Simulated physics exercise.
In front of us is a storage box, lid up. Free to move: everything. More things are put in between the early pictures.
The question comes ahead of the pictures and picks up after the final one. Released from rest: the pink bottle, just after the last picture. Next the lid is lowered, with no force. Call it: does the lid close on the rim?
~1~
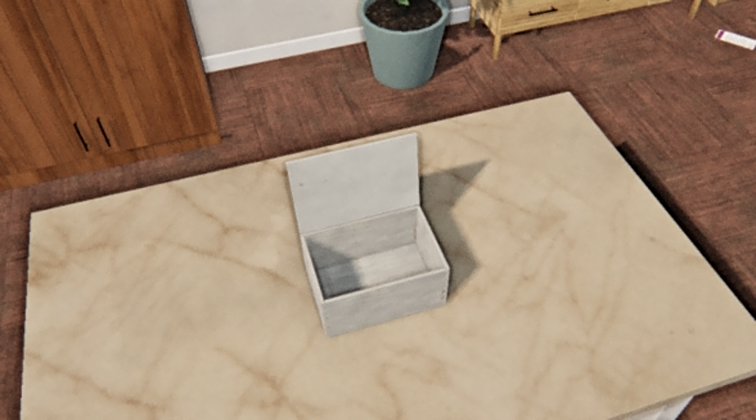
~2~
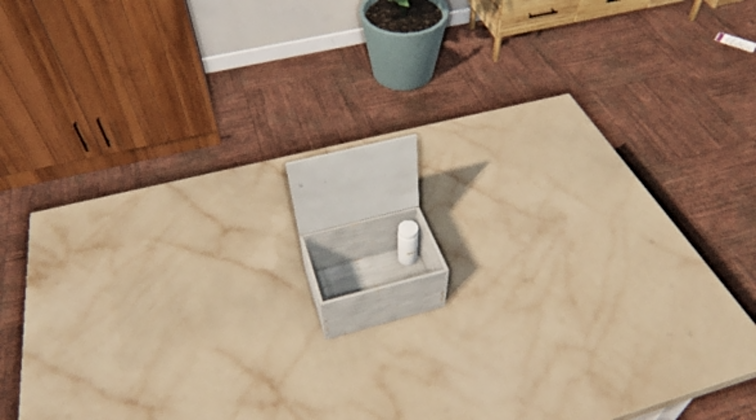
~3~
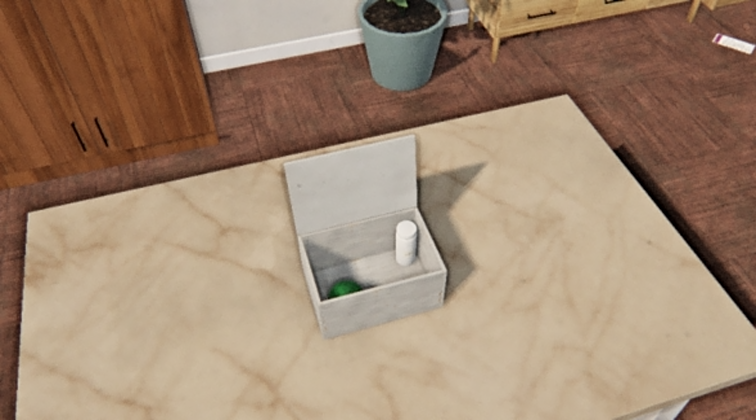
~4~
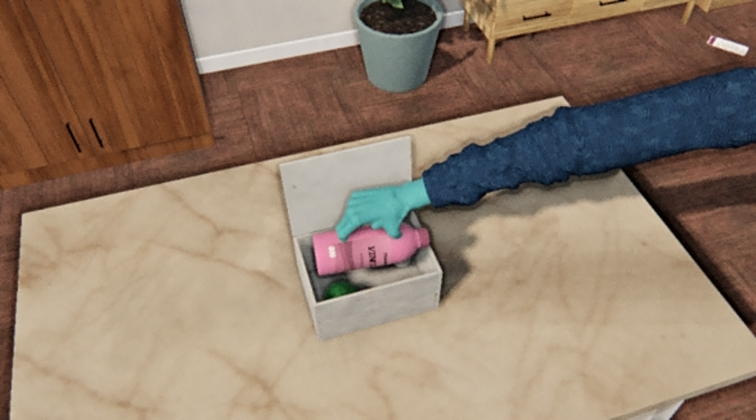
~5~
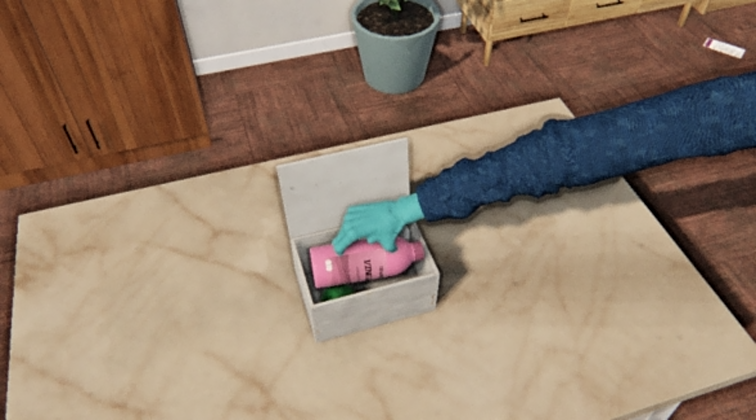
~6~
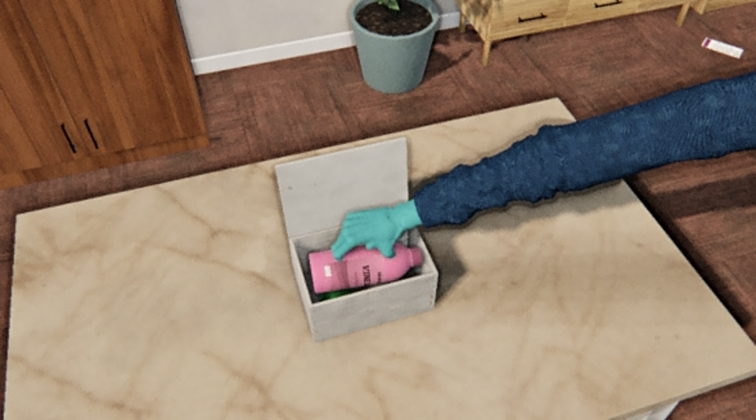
My call is that it closes.
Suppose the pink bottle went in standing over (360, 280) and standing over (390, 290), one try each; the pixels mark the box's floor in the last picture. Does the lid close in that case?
Try 1: Lid not shut; try 2: Lid not shut.
Then, 0.60 s on from there, pink bottle shifted about its own width near (354, 269); green ball shifted a little.
Then, 1.50 s on from there, lid 66° above the rim; pink bottle shifted about its own width near (354, 269); green ball shifted a little.
Then, 2.10 s on from there, lid 22° above the rim; pink bottle shifted about its own width near (354, 269); green ball shifted a little.
In the end, lid shut; moved from the start, pink bottle; the other 2 unmoved. At the end, from the last picture's camera, pink bottle near (354, 269).
